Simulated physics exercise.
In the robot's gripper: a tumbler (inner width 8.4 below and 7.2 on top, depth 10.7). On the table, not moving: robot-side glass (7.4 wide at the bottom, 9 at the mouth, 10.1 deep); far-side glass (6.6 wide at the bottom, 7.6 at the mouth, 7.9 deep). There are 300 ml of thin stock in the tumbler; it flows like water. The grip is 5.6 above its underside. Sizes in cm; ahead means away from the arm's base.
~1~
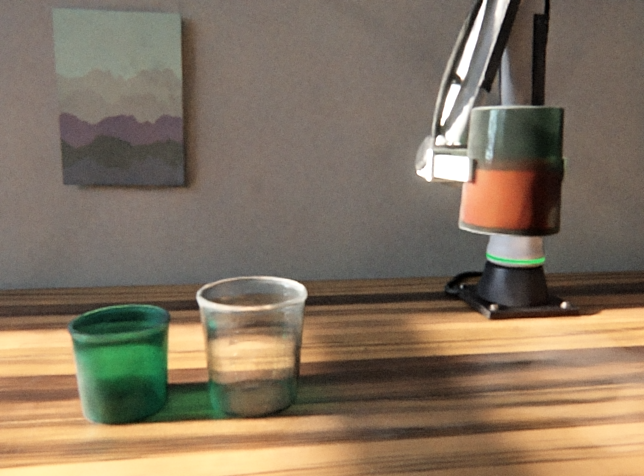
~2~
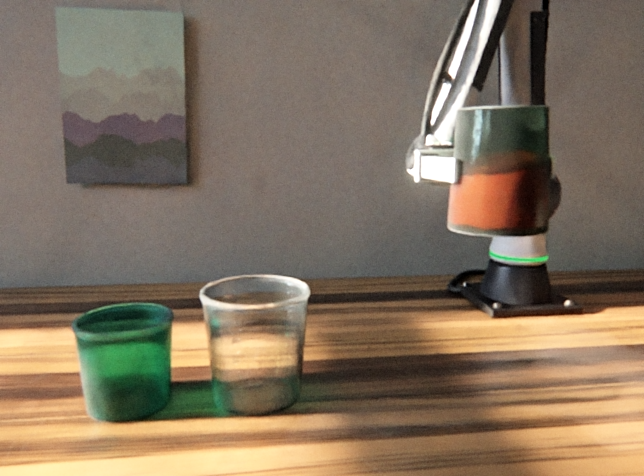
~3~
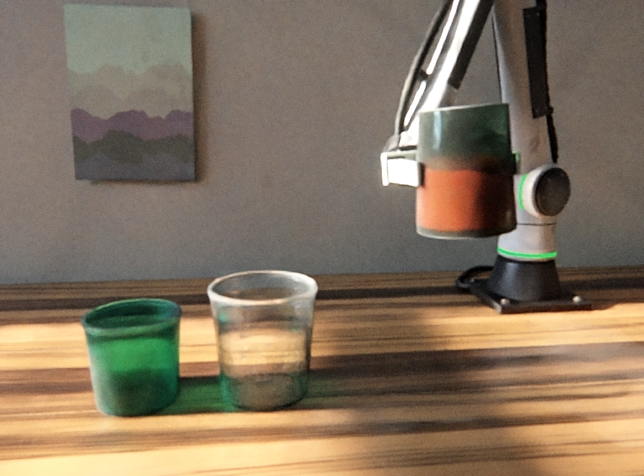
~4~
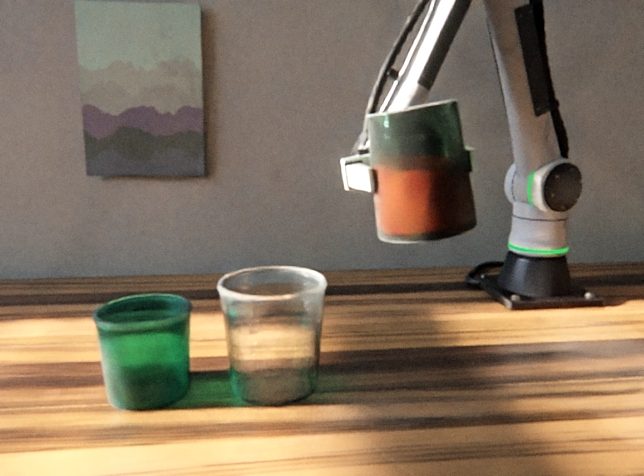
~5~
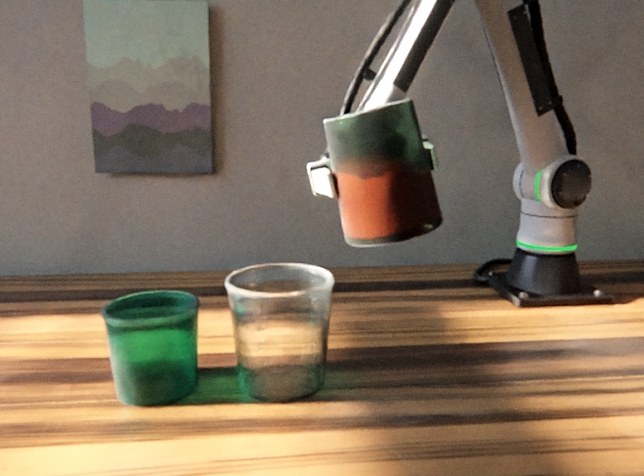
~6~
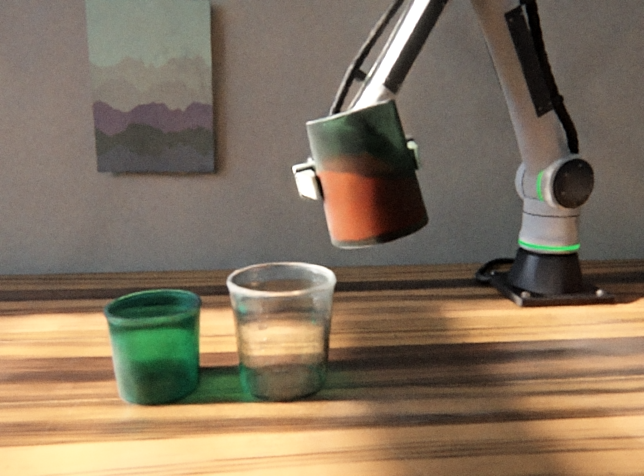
A robot arm carries a green and orange tumbler left, gradually tilting it toward two glasses.
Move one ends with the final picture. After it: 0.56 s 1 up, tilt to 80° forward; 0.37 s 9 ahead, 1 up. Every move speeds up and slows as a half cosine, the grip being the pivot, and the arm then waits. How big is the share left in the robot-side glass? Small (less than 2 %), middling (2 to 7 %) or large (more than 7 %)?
In the robot-side glass the share is large, more than 7 %.
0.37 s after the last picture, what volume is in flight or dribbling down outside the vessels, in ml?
Some 0 ml.
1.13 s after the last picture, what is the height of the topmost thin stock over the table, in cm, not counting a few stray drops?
About 20 cm.
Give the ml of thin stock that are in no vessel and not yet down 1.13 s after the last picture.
Some 60 ml.
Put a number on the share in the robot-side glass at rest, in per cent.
Some 12 per cent.
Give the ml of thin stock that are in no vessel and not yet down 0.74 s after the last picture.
Some 30 ml.
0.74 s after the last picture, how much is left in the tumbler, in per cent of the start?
Some 75 per cent.
Then, 0.37 s on, tilted 64° forward, liquid up to 22 above the table; 305 ml in the tumbler.
Then, 0.74 s on, tilted 80° forward, liquid up to 31 above the table; 230 ml in the tumbler, 35 ml in the robot-side glass, 5 ml on the table or floor, 30 ml in the air or running down outside.
Then, 1.13 s on, tilted 80° forward, liquid up to 20 above the table; 110 ml in the tumbler, 75 ml on the table or floor, 35 ml in the robot-side glass, 25 ml in the far-side glass, 60 ml in the air or running down outside.
Then, 1.93 s on, tilted 80° forward, liquid up to 20 above the table; 125 ml on the table or floor, 90 ml in the tumbler, 50 ml in the far-side glass, 35 ml in the robot-side glass.
In the end, 125 ml on the table or floor, 90 ml in the tumbler, 55 ml in the far-side glass, 35 ml in the robot-side glass. That is 12 % in the robot-side glass.
